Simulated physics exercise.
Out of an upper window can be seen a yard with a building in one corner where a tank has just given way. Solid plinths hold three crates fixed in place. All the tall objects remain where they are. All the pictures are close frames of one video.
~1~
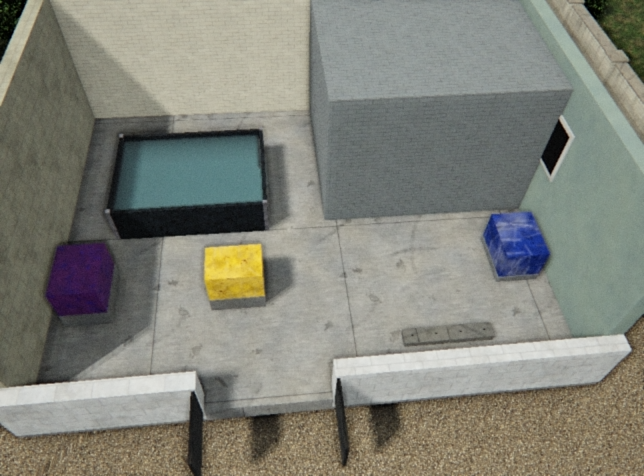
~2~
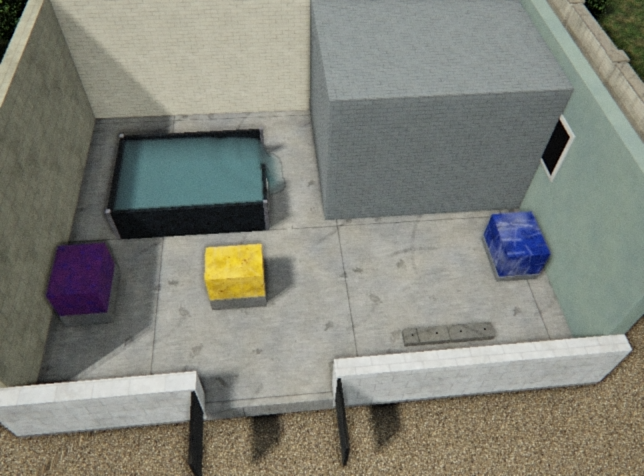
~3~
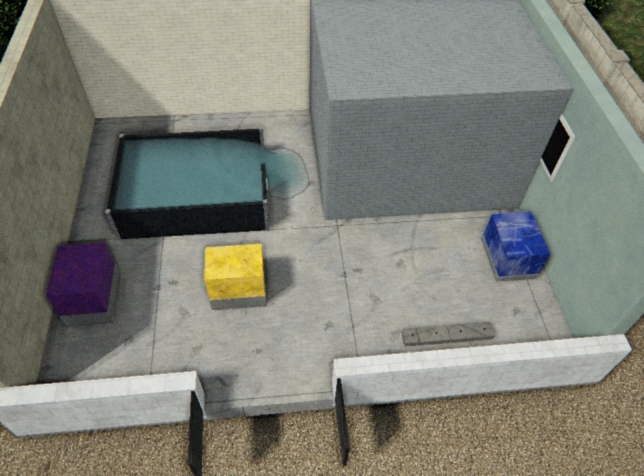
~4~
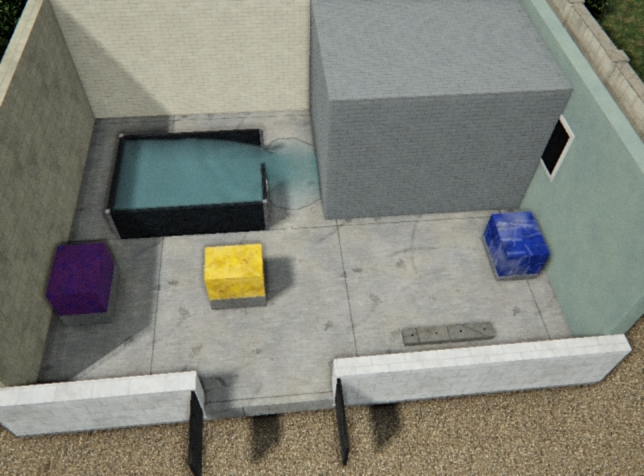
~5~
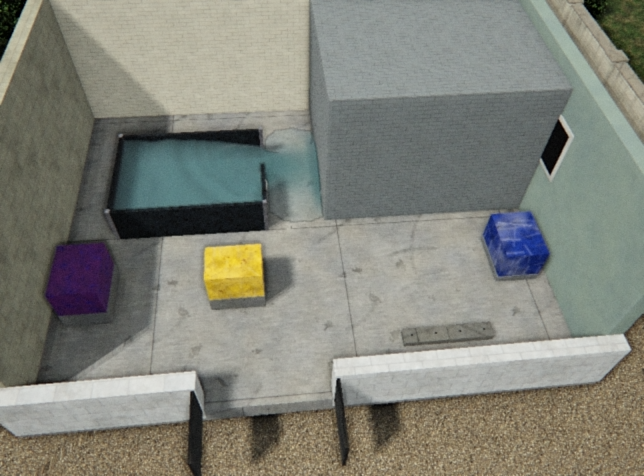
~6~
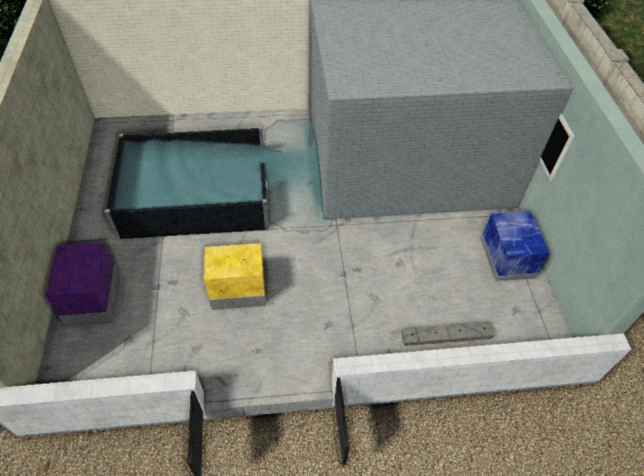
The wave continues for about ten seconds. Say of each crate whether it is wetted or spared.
The purple crate is spared, the yellow crate is spared, the blue crate is spared.
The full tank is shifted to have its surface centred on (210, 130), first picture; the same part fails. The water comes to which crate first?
Yellow one.
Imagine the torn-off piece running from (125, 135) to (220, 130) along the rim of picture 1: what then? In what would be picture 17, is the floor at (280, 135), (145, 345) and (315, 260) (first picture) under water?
One by one, they turn out drenched, not soaked and not soaked.
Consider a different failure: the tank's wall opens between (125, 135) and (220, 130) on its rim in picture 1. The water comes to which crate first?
The purple one.
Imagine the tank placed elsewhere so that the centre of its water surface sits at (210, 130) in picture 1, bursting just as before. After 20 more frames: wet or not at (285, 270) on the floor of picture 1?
My call is that the spot is drenched.
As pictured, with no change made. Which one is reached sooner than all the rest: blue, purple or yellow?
My pick is the yellow one.
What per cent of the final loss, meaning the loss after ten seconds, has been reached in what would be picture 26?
Roughly 20 %.
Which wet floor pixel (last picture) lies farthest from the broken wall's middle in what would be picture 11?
I'd say around (342, 285).
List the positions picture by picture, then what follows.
The open tank at (191, 171) is whole and still, in the first frame.
Water pours out at (262, 165) and has run to (276, 191), in the second frame.
Water pours out at (262, 166) and has run to (302, 187), in the third frame.
The front is at (313, 148), out from the gap at (262, 167), in the fourth frame.
Water pours out at (262, 167) and has run to (310, 134), in the fifth frame.
The front is at (309, 121), out from the gap at (262, 166), in the sixth frame.
A moment on, water covers 15 % of the floor; the purple crate not reached, the yellow crate not reached, the blue crate not reached.
Next, water covers 35 % of the floor; the purple crate not reached, the yellow crate water round its plinth, the blue crate not reached.
Then, water covers 50 % of the floor; the purple crate water round its plinth, the yellow crate water round its plinth, the blue crate not reached.
Later, water covers 65 % of the floor; the purple crate water round its plinth, the yellow crate water round its plinth, the blue crate not reached.
In the end, water covers 85 % of the floor; the purple crate stayed above the water, the yellow crate stayed above the water, the blue crate stayed above the water.
